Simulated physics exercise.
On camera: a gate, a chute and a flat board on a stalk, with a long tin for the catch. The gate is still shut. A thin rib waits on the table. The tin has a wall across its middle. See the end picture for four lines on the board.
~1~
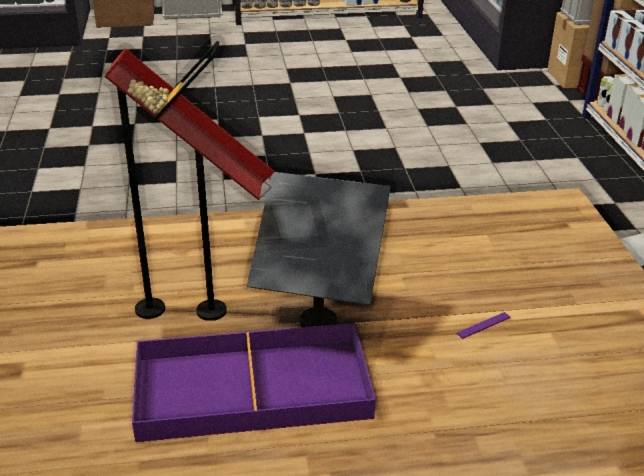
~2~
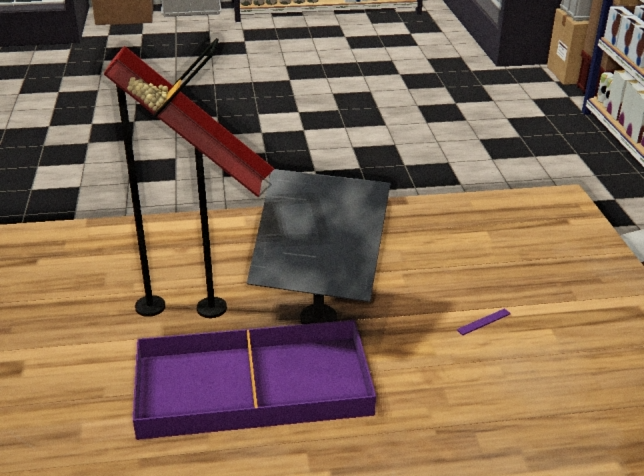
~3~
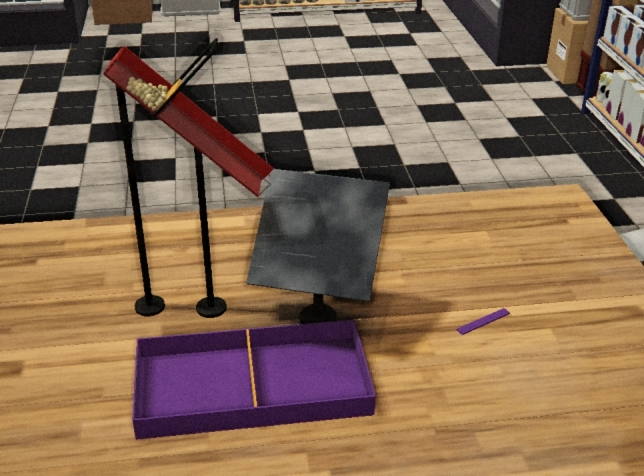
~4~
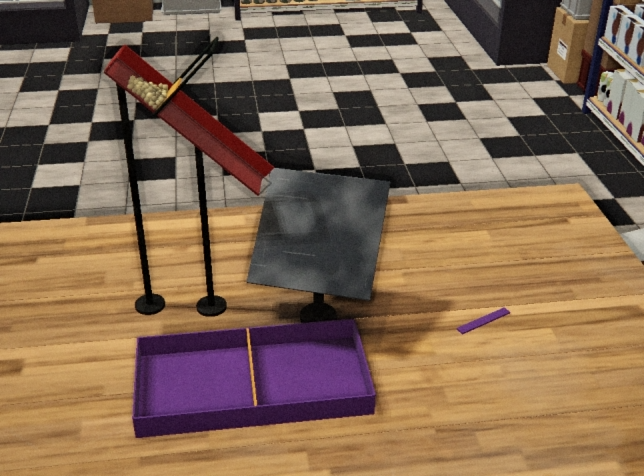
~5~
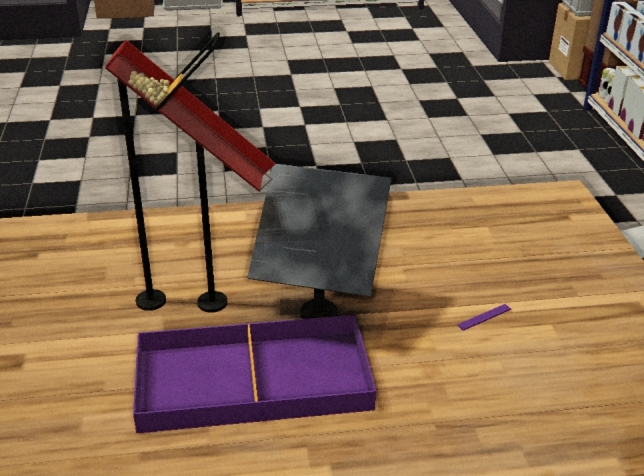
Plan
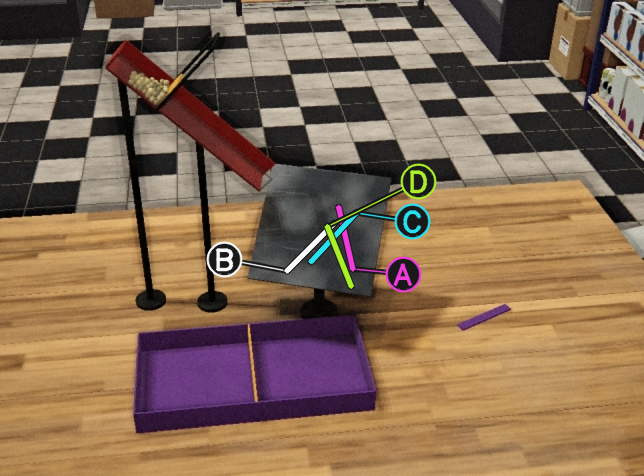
A red chute holding pale beans stays still above a dark board and a purple tin.
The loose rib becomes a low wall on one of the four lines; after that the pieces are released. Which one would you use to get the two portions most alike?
I would pick line B.
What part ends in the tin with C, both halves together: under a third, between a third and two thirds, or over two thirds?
It is over two thirds.
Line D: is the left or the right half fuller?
The right half.
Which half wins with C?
More lands on the right.
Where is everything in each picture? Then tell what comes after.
In the first picture, load behind the gate near (151, 94), soya beans; lip of the chute near (260, 192), sloping fairly steeply.
In the second picture, middle of the board near (319, 233), tilted fairly steeply; middle of its low edge near (307, 292); of its high edge near (330, 176).
In the third picture, front corners of the tin near (133, 420) and (375, 396); front end of its middle wall near (256, 408); gate still shut near (175, 89).
In the fourth picture, middle of the load near (150, 90); lip near (260, 188).
In the fifth picture, middle of the load near (152, 86); lip near (261, 184).
On the marked copy, line A from (338, 207) to (352, 269); line B from (334, 223) to (286, 270); line C from (356, 212) to (311, 261); line D from (327, 226) to (351, 286).
Choosing A, of what is caught, only a few in the left half, all but a few in the right.
Choosing B, of what is caught, close to half in the left half, close to half in the right.
Choosing C, of what is caught, a small share in the left half, all but a few in the right.
Choosing D, of what is caught, only a few in the left half, all but a few in the right.
